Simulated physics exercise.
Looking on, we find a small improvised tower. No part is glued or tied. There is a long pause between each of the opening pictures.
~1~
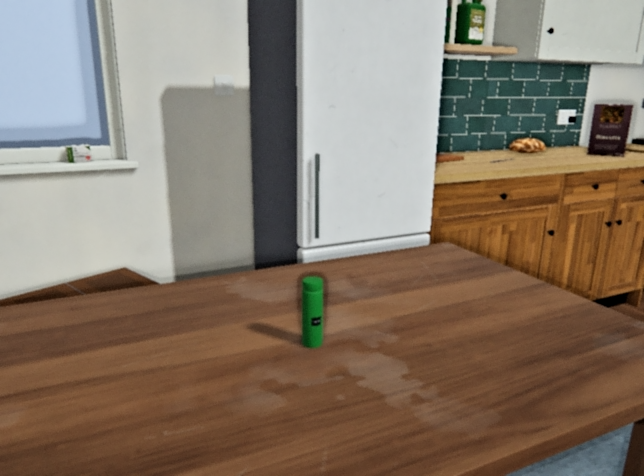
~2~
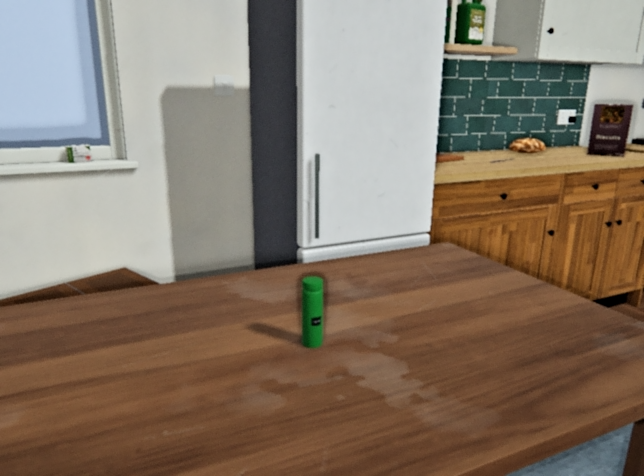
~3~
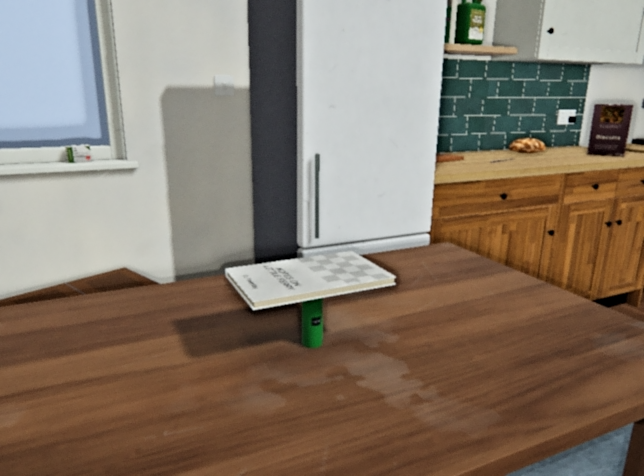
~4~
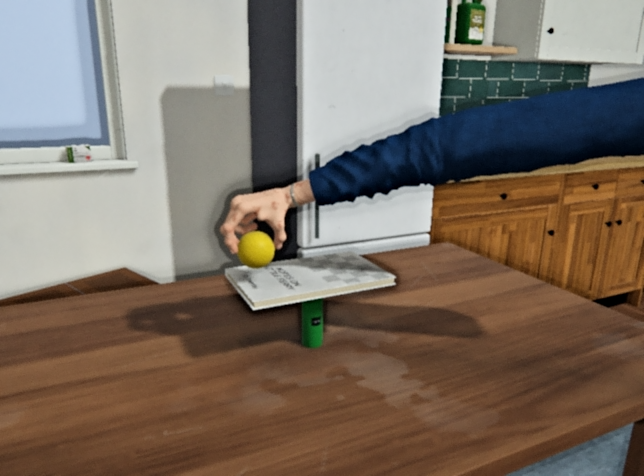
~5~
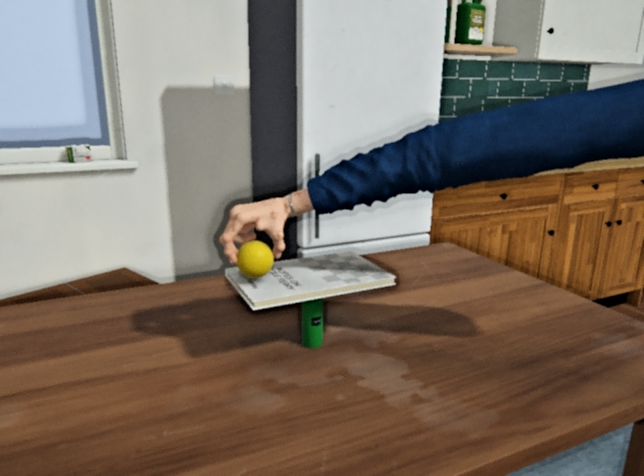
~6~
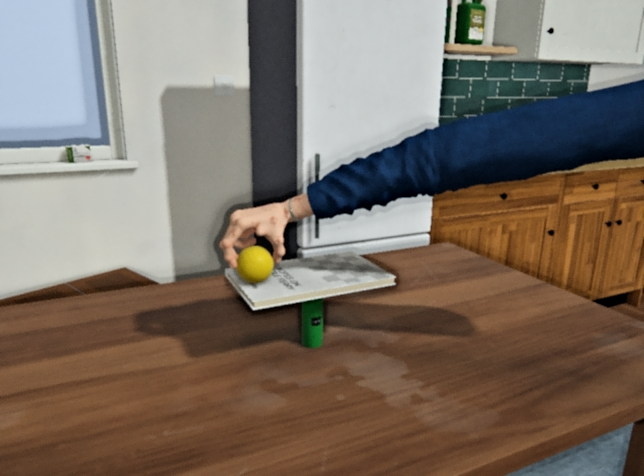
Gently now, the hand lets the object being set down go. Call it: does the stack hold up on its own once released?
Does not hold.
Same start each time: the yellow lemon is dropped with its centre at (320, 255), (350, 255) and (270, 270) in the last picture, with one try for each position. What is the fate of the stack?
Stands firm, stands firm, topples.
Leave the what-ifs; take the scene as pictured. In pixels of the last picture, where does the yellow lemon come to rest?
In the final view it sits at roughly (250, 343).
Then, 0.50 s past the last view, yellow lemon now fallen; white book rocked 63° from its first pose.
Then, 0.80 s past the last view, white book now fallen; green shaker rocked 49° from its first pose.
Then, 0.90 s past the last view, green shaker now fallen.
Finally, fallen, green shaker, white book and yellow lemon. Final places as the last picture's camera would see them, yellow lemon near (250, 343). The stack comes apart.
